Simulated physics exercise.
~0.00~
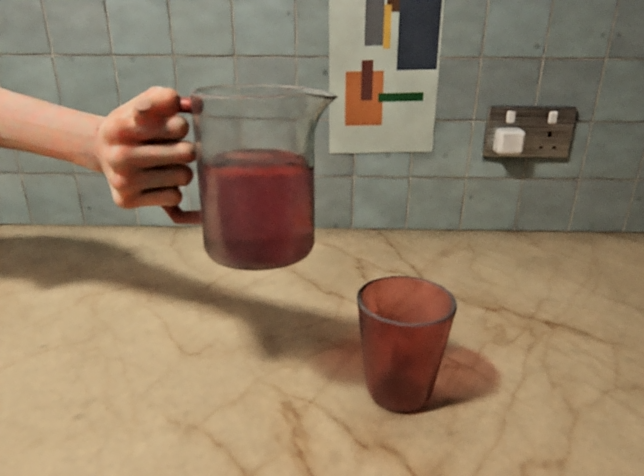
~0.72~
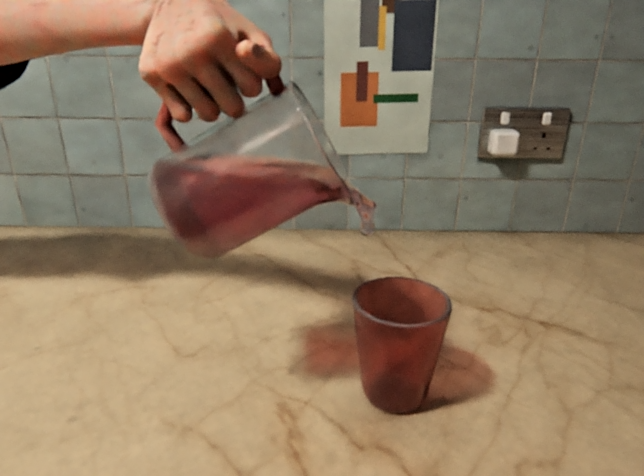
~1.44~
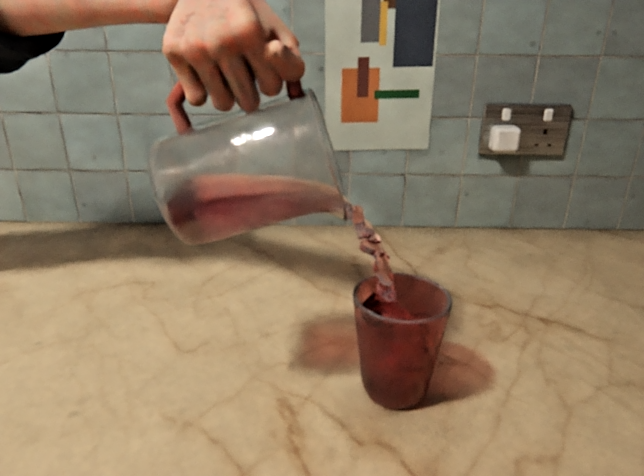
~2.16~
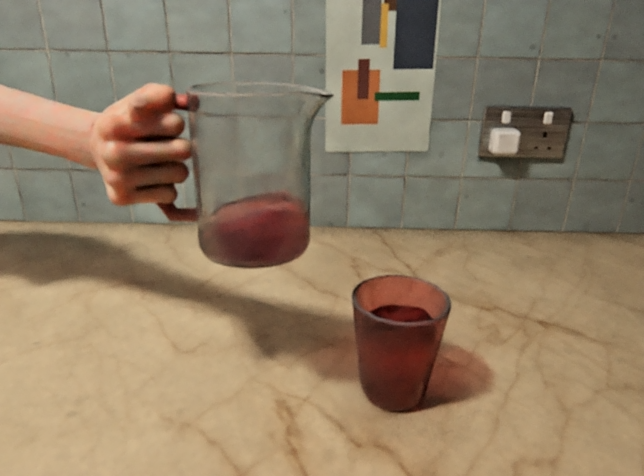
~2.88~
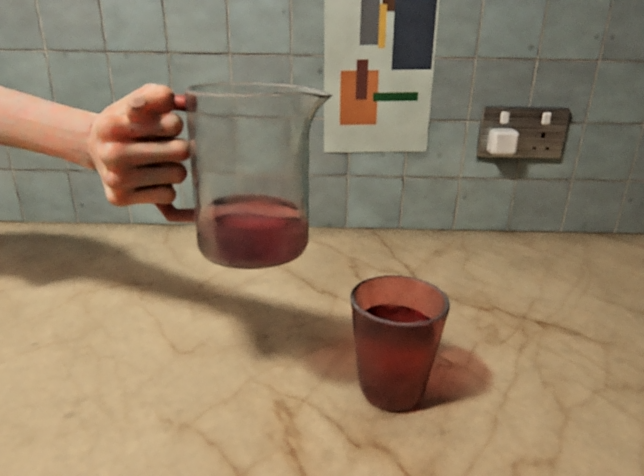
A hand tilts a glass pitcher, pours red liquid into a tumbler, and levels it again.
